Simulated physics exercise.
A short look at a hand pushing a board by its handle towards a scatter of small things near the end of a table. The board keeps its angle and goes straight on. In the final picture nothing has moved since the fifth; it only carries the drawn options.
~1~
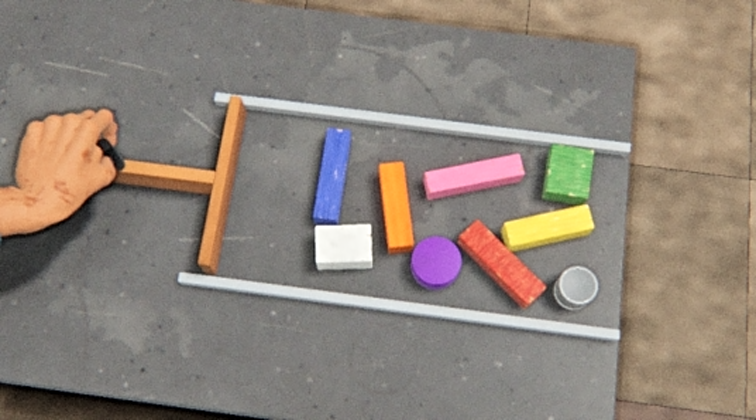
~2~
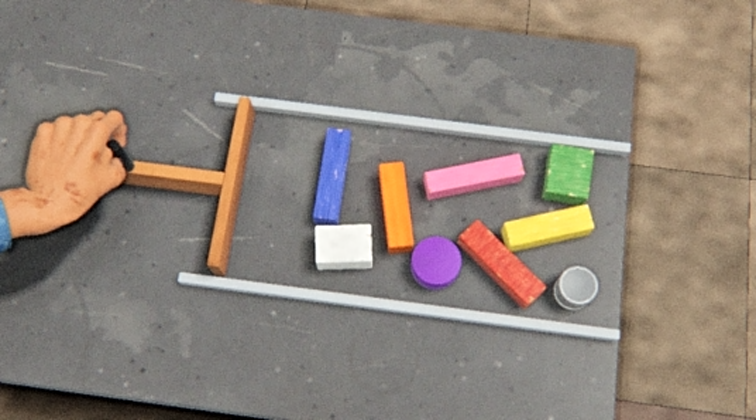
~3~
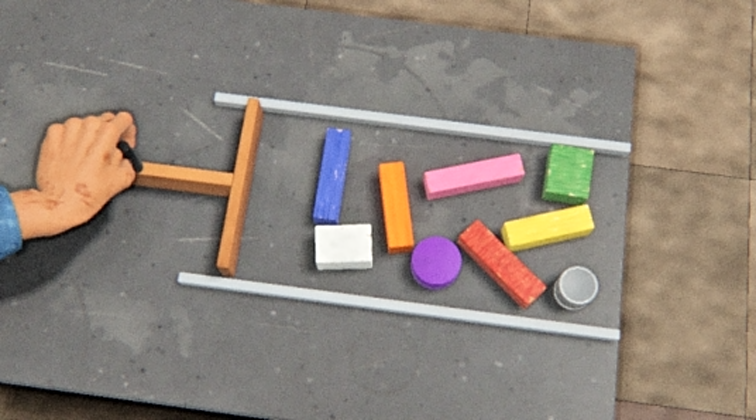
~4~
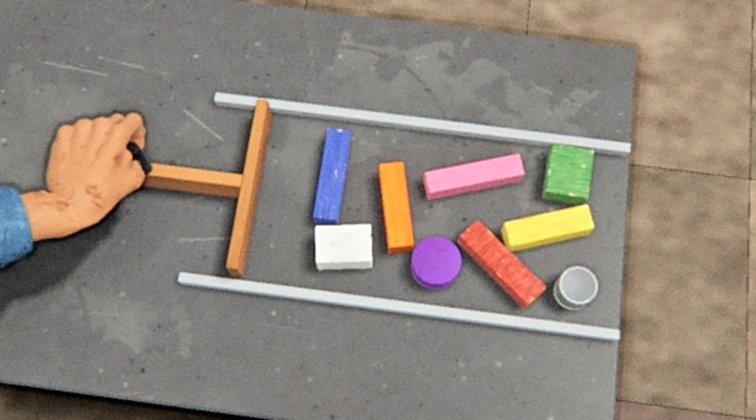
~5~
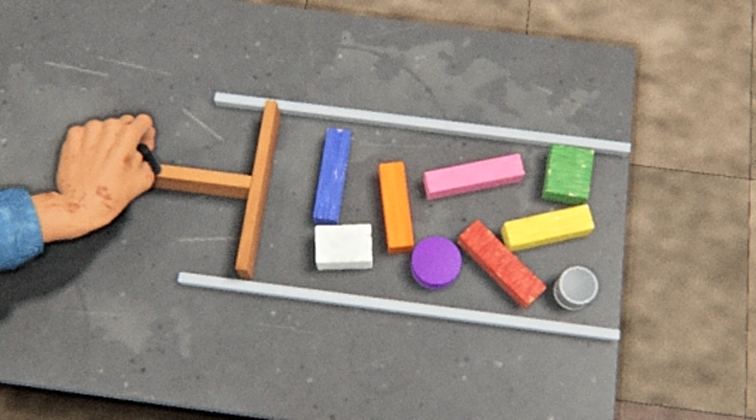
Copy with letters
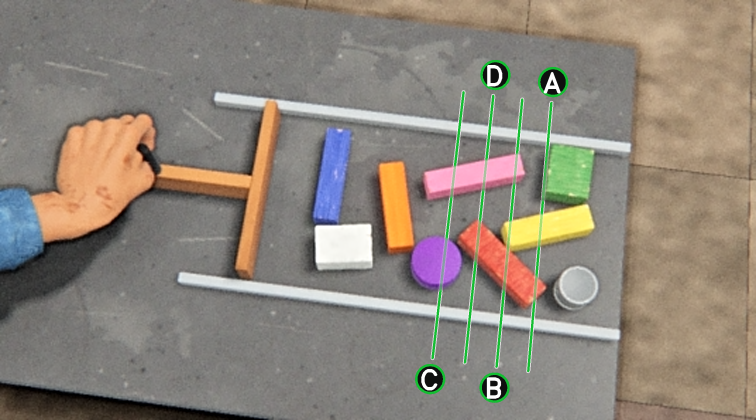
A hand gripping a wooden T-shaped pusher slid it slowly a short way to the right between two pale rails on a dark table, while the colourful blocks, purple disc and grey tin stayed still.
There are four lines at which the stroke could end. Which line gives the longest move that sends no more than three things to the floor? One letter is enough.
It should halt at B.
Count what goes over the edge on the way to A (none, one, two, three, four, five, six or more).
By then, five.
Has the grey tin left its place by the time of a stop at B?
By then, yes.
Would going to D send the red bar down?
No.
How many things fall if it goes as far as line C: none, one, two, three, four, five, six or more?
In all, none.
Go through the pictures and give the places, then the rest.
The first frame shows green block (568, 175); purple tin (436, 263); board (220, 178).
The second frame shows board (229, 179); orange stick (396, 208).
The third frame shows board (239, 180); yellow bar (547, 229).
The fourth frame shows board (248, 182); grey tin (576, 288).
The fifth frame shows board (257, 183); green block (568, 175); purple tin (436, 263); red bar (501, 265).
On the marked copy, A at (540, 231); B at (510, 227); C at (449, 219); D at (480, 223).
Taking B. A third of the way, board (347, 194); purple tin (442, 267); white block (374, 254).
Two thirds of the way, board (438, 206); green block (602, 185); grey tin (592, 286).
When it is over, board (510, 215); grey tin over the edge; green block over the edge; three fallen.
As for the rest, A drops five; C is within the limit but short; D is within the limit but short.
